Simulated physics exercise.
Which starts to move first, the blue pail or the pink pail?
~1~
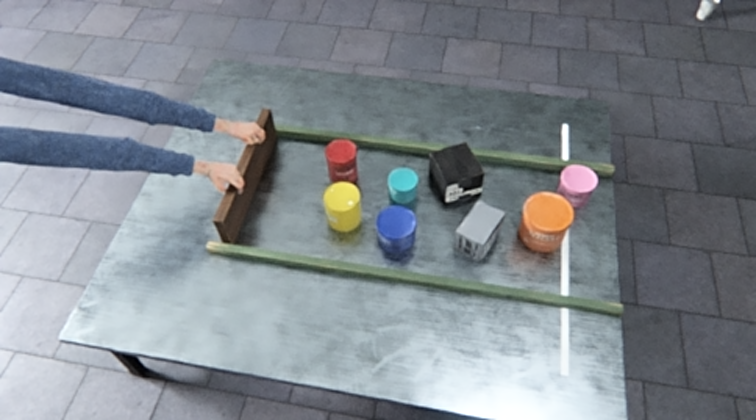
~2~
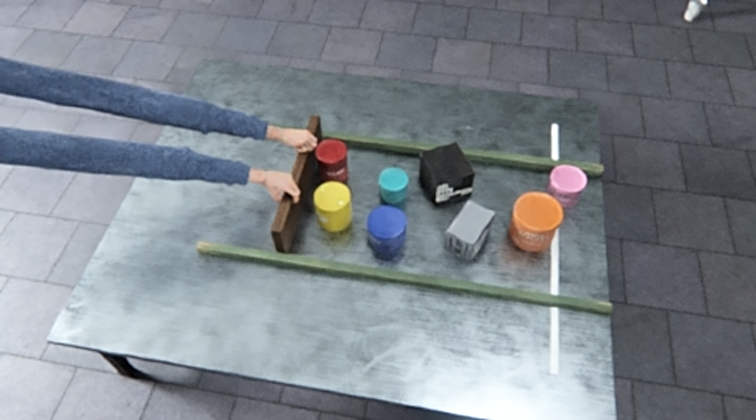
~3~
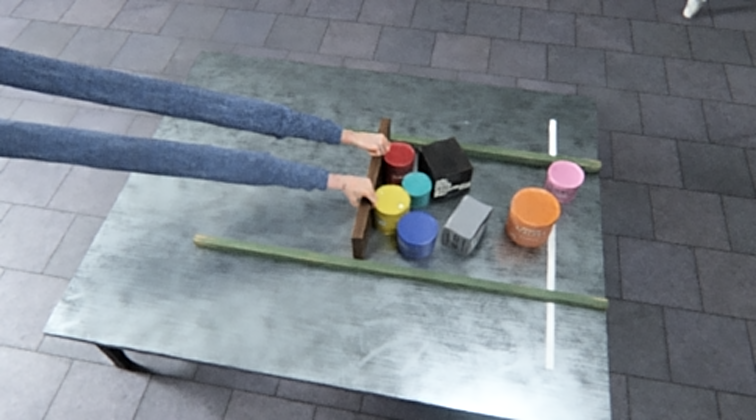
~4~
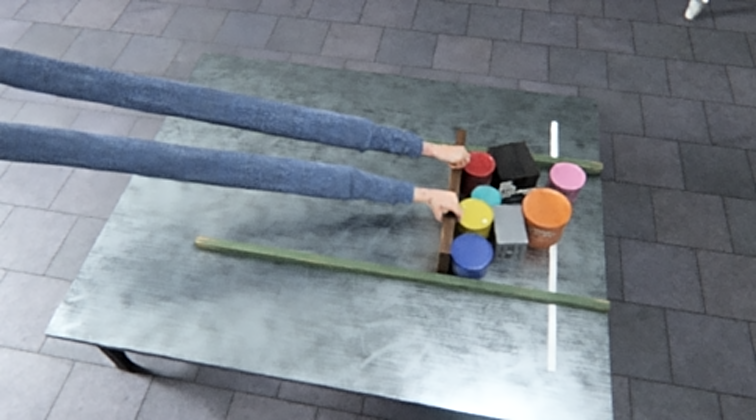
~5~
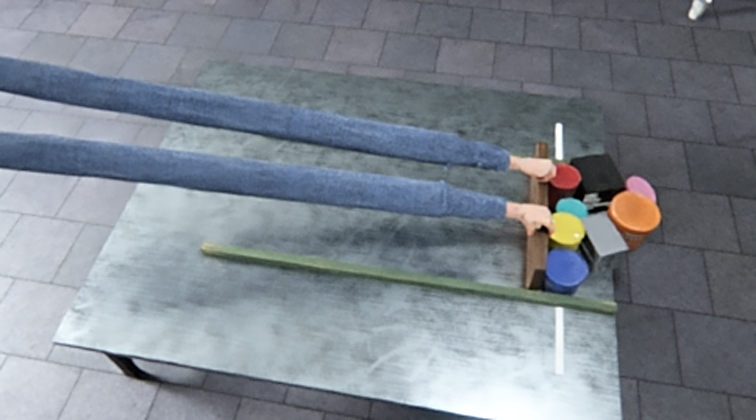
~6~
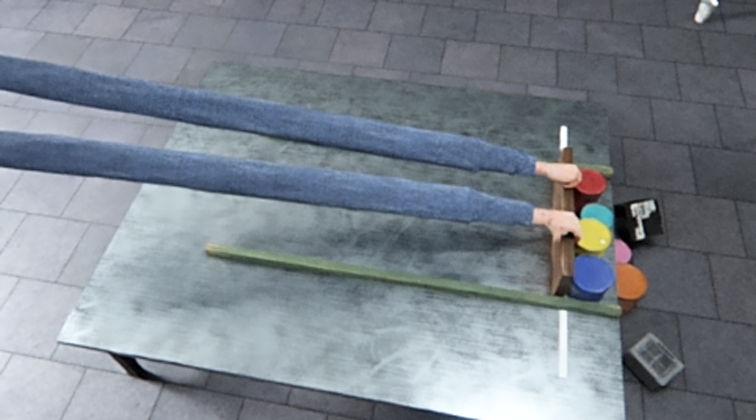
The blue pail starts to move first, sliding right with the plank while the pink pail is still at rest near the right edge of the table.
In the video, two hands slide a dark plank rightward across a table, gathering colorful pails and boxes and pushing them toward the far edge. The plank stops by the white tape as the black parcel, grey crate, orange pail and pink pail drop off.
